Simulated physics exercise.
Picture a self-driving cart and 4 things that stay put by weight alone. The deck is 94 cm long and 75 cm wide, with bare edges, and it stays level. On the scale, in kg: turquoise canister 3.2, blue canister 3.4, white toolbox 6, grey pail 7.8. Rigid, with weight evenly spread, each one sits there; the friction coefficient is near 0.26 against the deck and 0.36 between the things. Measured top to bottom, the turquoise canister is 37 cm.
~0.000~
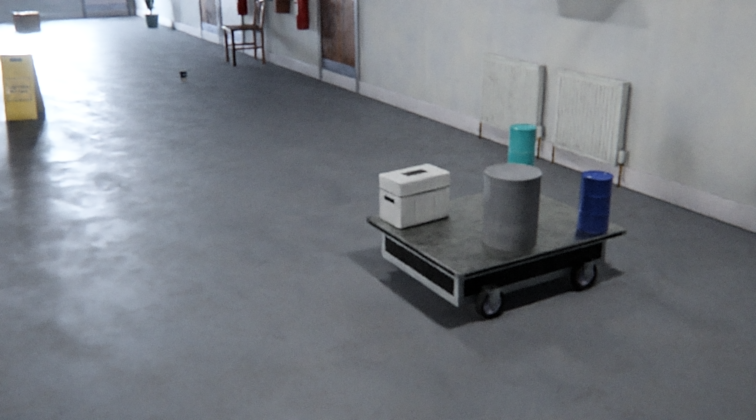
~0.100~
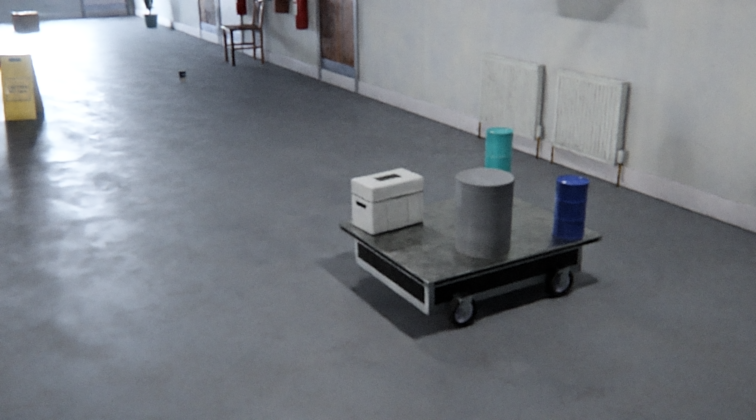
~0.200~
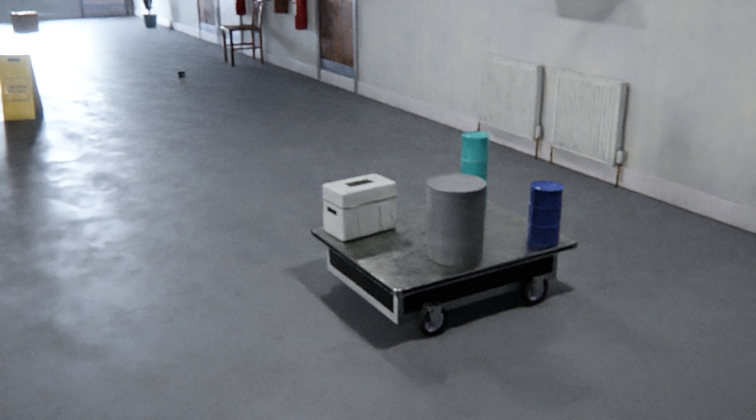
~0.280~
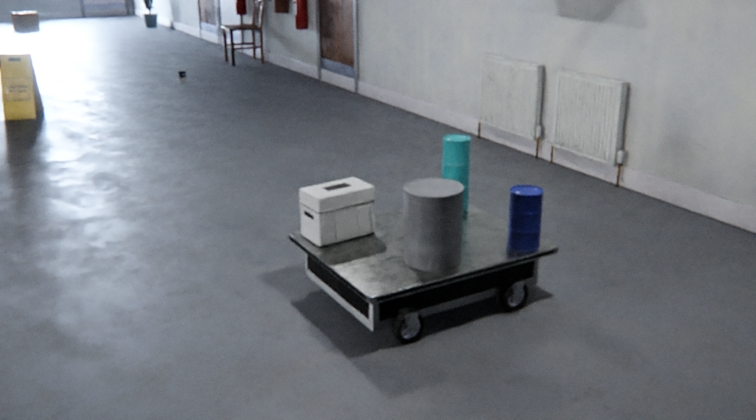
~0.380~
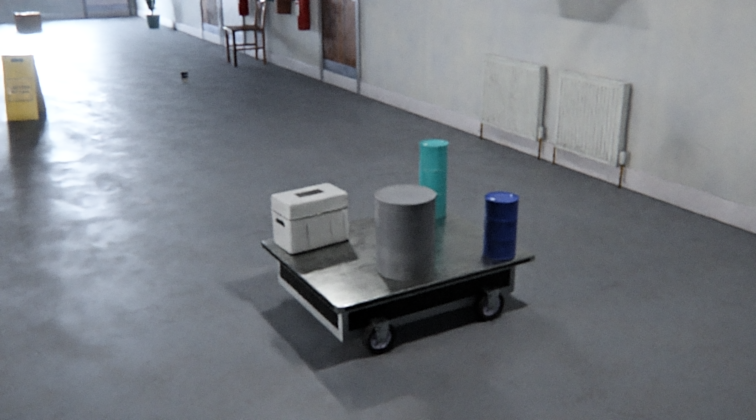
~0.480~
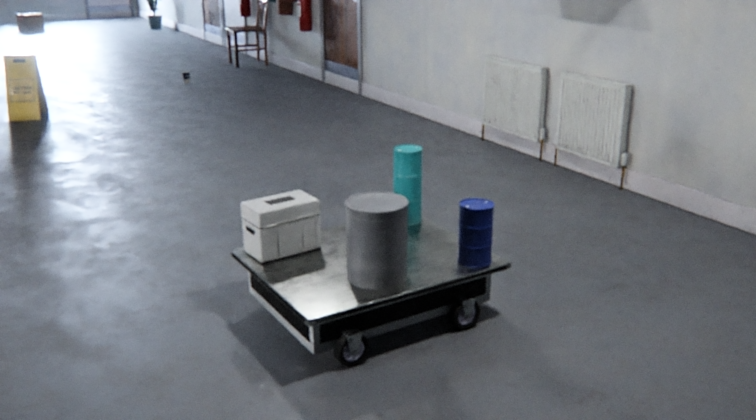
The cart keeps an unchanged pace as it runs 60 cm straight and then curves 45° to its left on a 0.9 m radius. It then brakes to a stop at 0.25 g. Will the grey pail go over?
No.
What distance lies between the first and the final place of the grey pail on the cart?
Roughly 14 cm.
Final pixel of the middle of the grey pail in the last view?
It comes to a stop close to (207, 410).
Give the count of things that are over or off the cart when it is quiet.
The number is 2.
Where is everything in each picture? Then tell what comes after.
In the first frame, 0 cm covered; grey pail (511, 207).
In the second frame, 15 cm covered; white toolbox (388, 201).
In the third frame, 30 cm covered; blue canister (545, 213); white toolbox (360, 207).
In the fourth frame, 42 cm covered; turquoise canister (456, 173); blue canister (525, 218).
In the fifth frame, 57 cm covered; white toolbox (310, 218); turquoise canister (433, 179).
In the sixth frame, 72 cm covered; grey pail (377, 240); blue canister (476, 233).
After 0.78 s, 117 cm covered, turned 27°; white toolbox now off the cart; grey pail moved 10 cm near (310, 273); turquoise canister moved 2 cm.
After 1.08 s, 162 cm covered, turned 45°; grey pail moved 15 cm near (272, 330); turquoise canister moved 11 cm; blue canister moved 2 cm.
After 1.58 s, 205 cm covered, turned 45°; turquoise canister now off the cart; grey pail moved 15 cm near (209, 407); blue canister moved 2 cm.
In the end (2.1 s), off the cart and tipped over, turquoise canister and white toolbox; not toppled but over 10 cm from the start, grey pail; the last one under 10 cm from the start. In the last view, grey pail near (207, 410).
